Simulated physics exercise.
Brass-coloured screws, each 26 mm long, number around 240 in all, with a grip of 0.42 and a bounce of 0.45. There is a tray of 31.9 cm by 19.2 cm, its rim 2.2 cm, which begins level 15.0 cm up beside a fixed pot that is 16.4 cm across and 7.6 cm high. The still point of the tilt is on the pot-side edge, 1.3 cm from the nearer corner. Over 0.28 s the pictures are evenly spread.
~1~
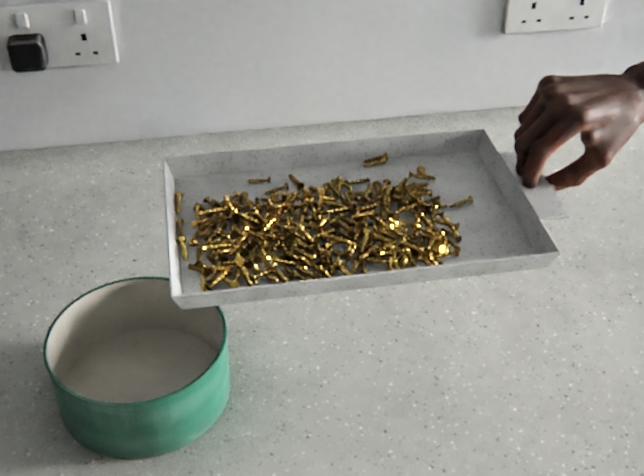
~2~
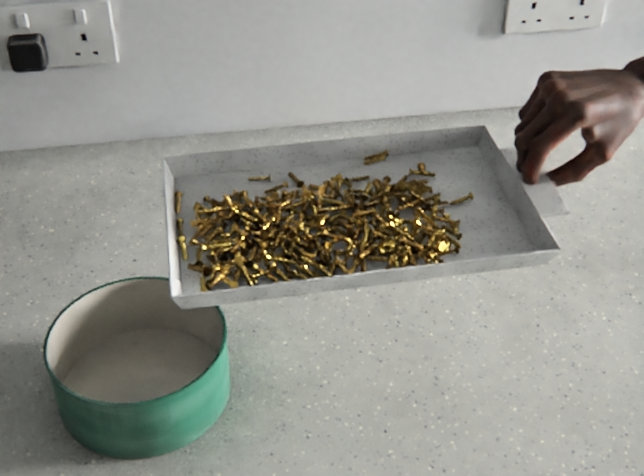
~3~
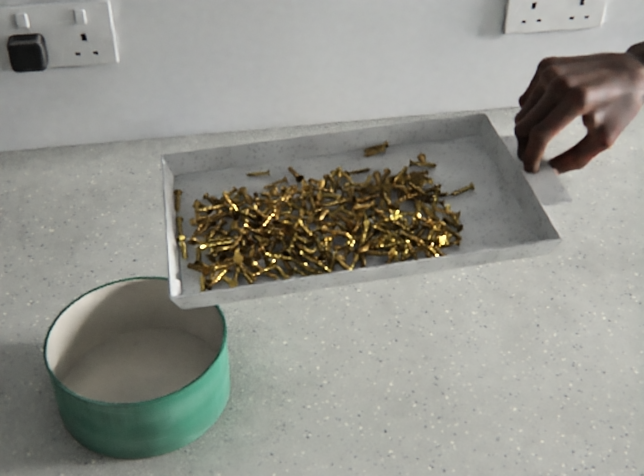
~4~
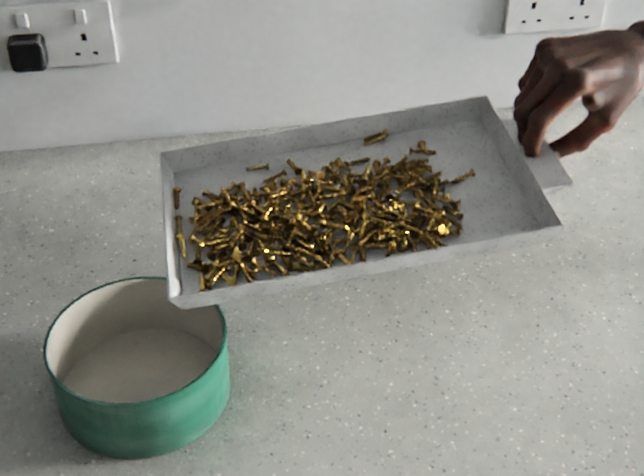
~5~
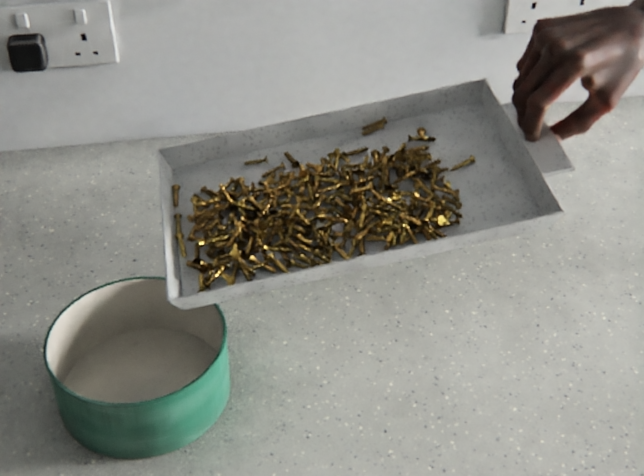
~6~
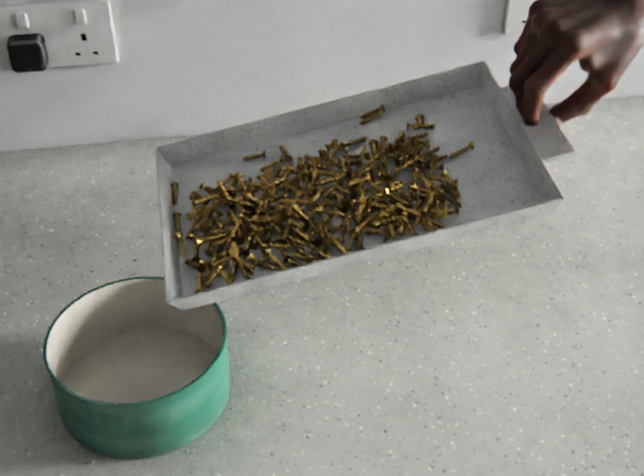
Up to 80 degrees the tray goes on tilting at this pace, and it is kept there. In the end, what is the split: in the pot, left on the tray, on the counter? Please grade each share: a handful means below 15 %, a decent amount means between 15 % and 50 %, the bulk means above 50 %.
Pot: The bulk, tray: A handful, counter: A decent amount.
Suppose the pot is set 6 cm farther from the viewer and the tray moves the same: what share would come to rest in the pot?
Then roughly 20 percent would land in it.
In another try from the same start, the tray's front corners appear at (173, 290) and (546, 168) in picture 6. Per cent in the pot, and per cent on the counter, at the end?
Per cent by place - pot 70, counter 25.
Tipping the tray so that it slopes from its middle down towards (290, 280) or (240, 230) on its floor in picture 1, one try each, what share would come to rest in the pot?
About 25 and 70 per cent.
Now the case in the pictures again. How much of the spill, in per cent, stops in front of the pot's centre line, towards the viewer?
Share: Roughly 100 %.
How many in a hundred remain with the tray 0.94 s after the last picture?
It's roughly 85 percent.
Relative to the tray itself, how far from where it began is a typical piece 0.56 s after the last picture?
Roughly 7 cm.
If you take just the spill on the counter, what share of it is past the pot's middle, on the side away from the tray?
It comes to near 60 percent.
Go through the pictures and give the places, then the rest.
Tray tilt 0 degrees, front corners at (181, 289) and (549, 248); middle of the pieces at (322, 229); pot at (136, 336), in the first frame.
Tray tilt 1 degrees, front corners at (180, 289) and (550, 245); middle of the pieces at (322, 227), in the second frame.
Tray tilt 3 degrees, front corners at (179, 290) and (551, 235), lowest corner left front; middle of the pieces at (322, 223), in the third frame.
Tray tilt 6 degrees, front corners at (178, 291) and (552, 221), lowest corner left front; middle of the pieces at (321, 216), in the fourth frame.
Tray tilt 9 degrees, front corners at (177, 292) and (552, 207), lowest corner left front; middle of the pieces at (319, 209), in the fifth frame.
Tray tilt 13 degrees, front corners at (176, 293) and (552, 194), lowest corner left front; middle of the pieces at (317, 203); pot at (136, 336), in the sixth frame.
Then, 0.56 s after the last picture, tilt 44 degrees; the tray holds 100 %, the pot 0 %.
Then, 0.94 s after the last picture, tilt 66 degrees; the tray holds 85 %, the pot 5 %.
Then, 1.40 s after the last picture, tilt 80 degrees; the tray holds 10 %, the pot 65 %.
In the end, pot 75 %, tray 0 %, counter 20 %.
